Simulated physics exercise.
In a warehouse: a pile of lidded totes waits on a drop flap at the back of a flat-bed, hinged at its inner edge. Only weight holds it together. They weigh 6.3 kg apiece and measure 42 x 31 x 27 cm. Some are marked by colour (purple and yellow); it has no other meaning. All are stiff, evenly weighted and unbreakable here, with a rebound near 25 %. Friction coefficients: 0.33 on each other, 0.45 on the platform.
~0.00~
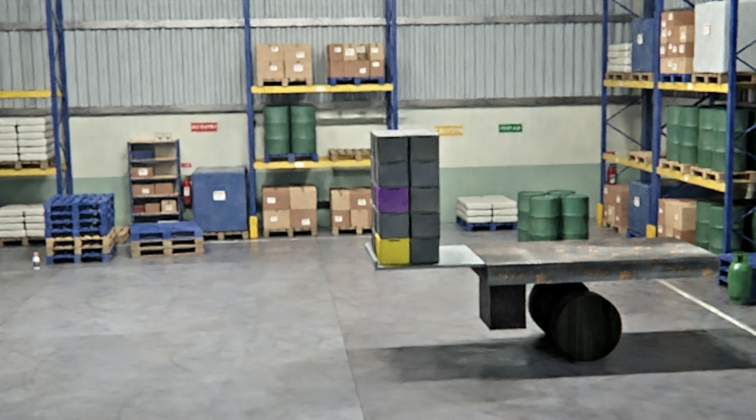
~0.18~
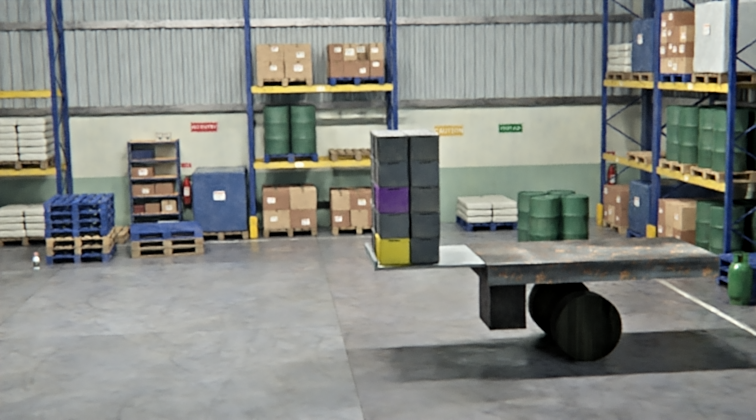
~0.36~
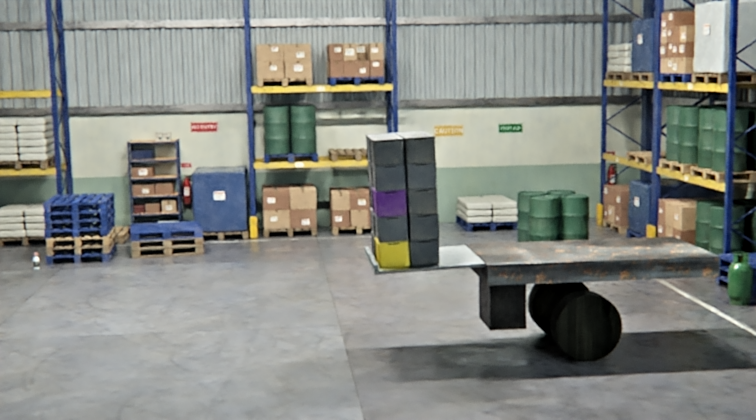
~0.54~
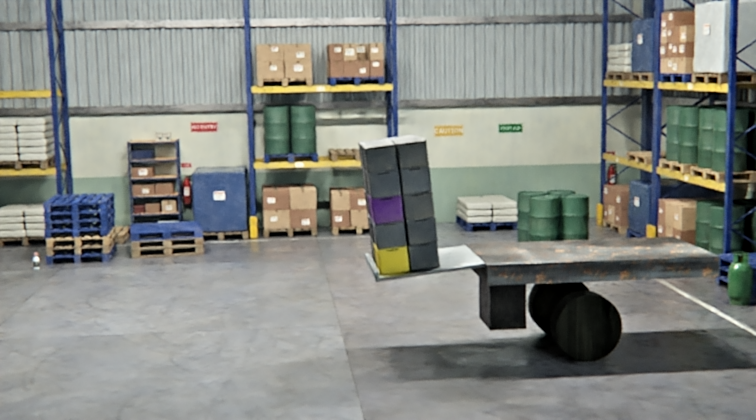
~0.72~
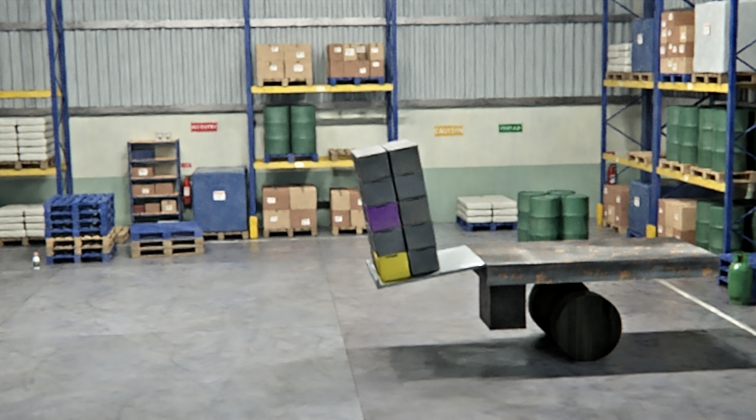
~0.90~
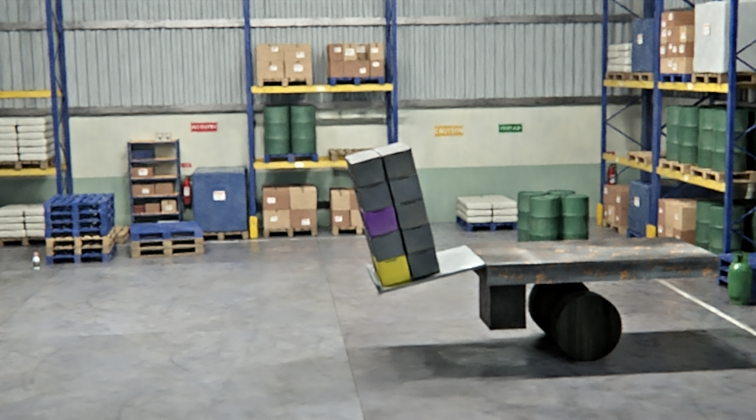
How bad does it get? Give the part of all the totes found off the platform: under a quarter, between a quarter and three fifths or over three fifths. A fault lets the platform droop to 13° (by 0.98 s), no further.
The part is more than three fifths.
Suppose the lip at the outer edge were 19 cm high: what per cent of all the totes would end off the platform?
Then 80 per cent.
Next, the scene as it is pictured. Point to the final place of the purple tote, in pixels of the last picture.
Around (293, 350).
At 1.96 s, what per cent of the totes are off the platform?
70 per cent by then.
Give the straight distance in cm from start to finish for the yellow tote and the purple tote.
Moved: Yellow 20, purple 190.
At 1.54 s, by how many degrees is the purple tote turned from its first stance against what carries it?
About 15°.
After 1.54 s, slope 13°; 4 of the 20 totes off the platform; purple tote leaning 16°; yellow tote leaning 16°.
After 1.96 s, slope 13°; 14 of the 20 totes off the platform; purple tote leaning 49°, 30 cm lower; yellow tote leaning 44°.
After 2.58 s, slope 13°; 14 of the 20 totes off the platform; purple tote on its side; yellow tote leaning 44°.
By the end (3.3 s), slope 13°; 14 of the 20 totes off the platform; purple tote on its side; yellow tote leaning 44°. That is 70 per cent. As the last picture would show them, middles, purple tote near (293, 350), yellow tote near (381, 264).
